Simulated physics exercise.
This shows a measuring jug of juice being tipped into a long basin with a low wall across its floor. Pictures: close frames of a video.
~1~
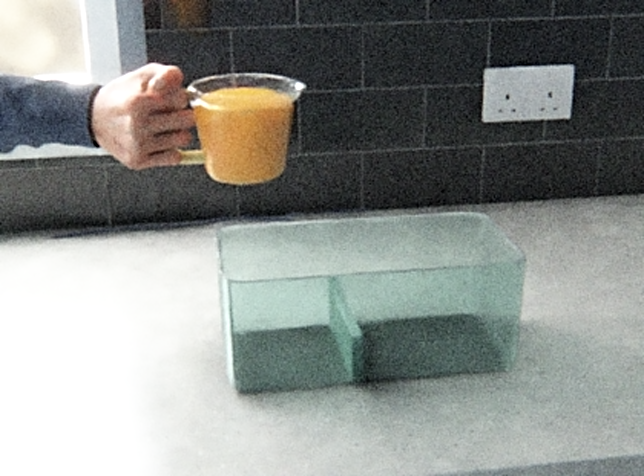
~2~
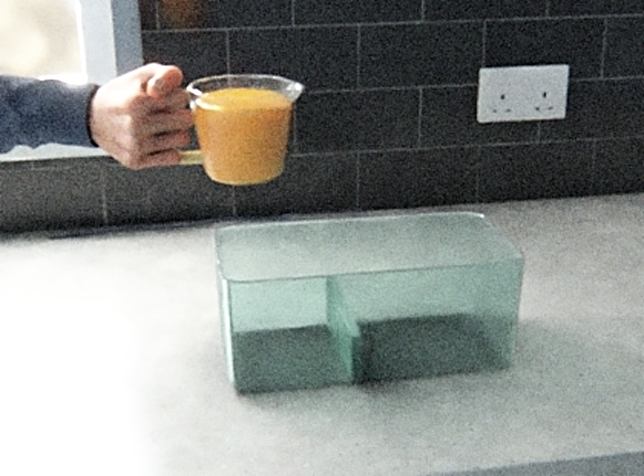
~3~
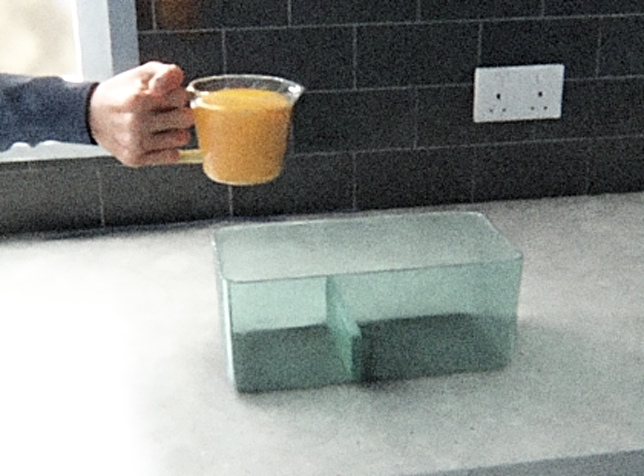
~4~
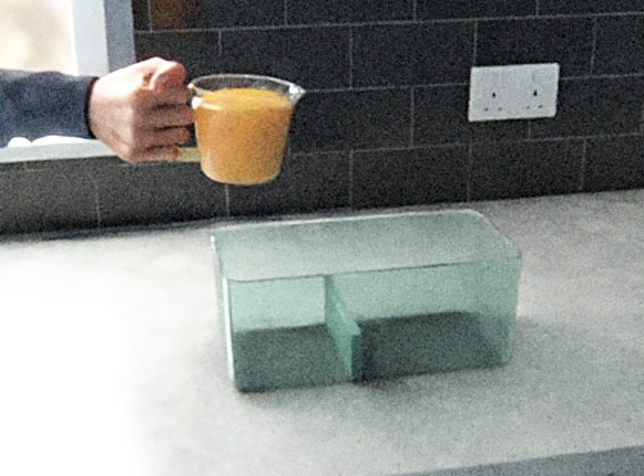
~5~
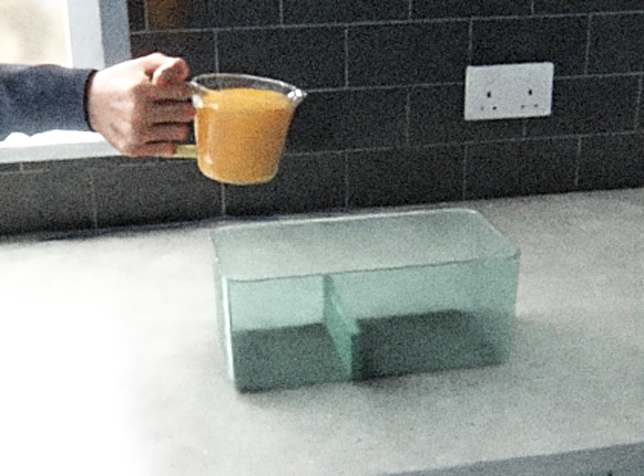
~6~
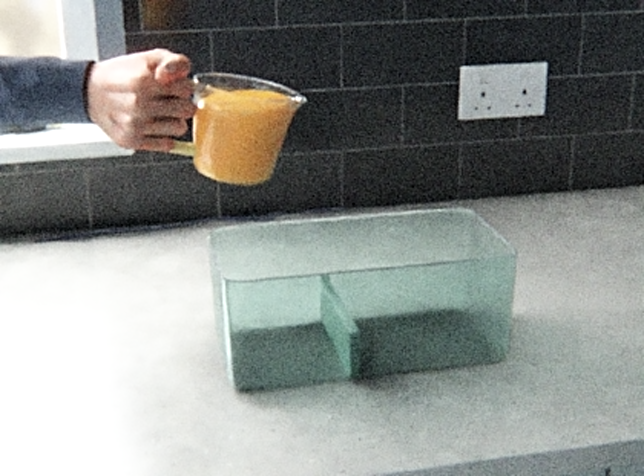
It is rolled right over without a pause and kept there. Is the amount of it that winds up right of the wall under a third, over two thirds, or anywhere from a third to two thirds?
In the end it is over two thirds.
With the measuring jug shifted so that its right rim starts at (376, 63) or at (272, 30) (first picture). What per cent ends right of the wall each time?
It comes out at around 95 percent and then around 65 percent.
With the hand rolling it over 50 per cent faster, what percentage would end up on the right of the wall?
Near 80 parts in a hundred.
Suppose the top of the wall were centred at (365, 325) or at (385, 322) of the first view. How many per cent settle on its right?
70 per cent first, then 25 per cent.
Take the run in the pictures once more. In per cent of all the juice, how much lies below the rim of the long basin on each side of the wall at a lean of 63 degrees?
About 0 per cent on the left and 15 on the right.
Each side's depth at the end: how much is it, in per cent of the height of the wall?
The left comes to 10 % and the right to 30 %.
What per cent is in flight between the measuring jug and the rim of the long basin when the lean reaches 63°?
Around 20 percent.
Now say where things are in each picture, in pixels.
In the first picture, tilt 0°; pouring edge (305, 85); surface from (195, 100) to (292, 96); the long basin's rim runs from (219, 256) to (505, 237); the wall's top is at (344, 308).
In the second picture, tilt 0°; pouring edge (304, 86); surface from (193, 101) to (291, 97).
In the third picture, tilt 2°; pouring edge (305, 88); surface from (195, 100) to (291, 98).
In the fourth picture, tilt 4°; pouring edge (305, 90); surface from (196, 101) to (291, 98).
In the fifth picture, tilt 8°; pouring edge (306, 93); surface from (197, 101) to (293, 97).
In the sixth picture, tilt 12°; pouring edge (306, 98); surface from (196, 104) to (296, 98).
A moment on, the measuring jug is tipped part way and 66 per cent is still to pour, 0 is left of the wall and 14 right of it.
Next, the measuring jug is tipped on its side and 11 per cent is still to pour, 4 is left of the wall and 73 right of it.
Then the measuring jug is tipped right over and 0 per cent is still to pour, 17 is left of the wall and 82 right of it.
Later the measuring jug is tipped right over and 0 per cent is still to pour, 17 is left of the wall and 82 right of it.
Finally, 17 per cent lies left of the wall, 82 right of it and 1 outside.
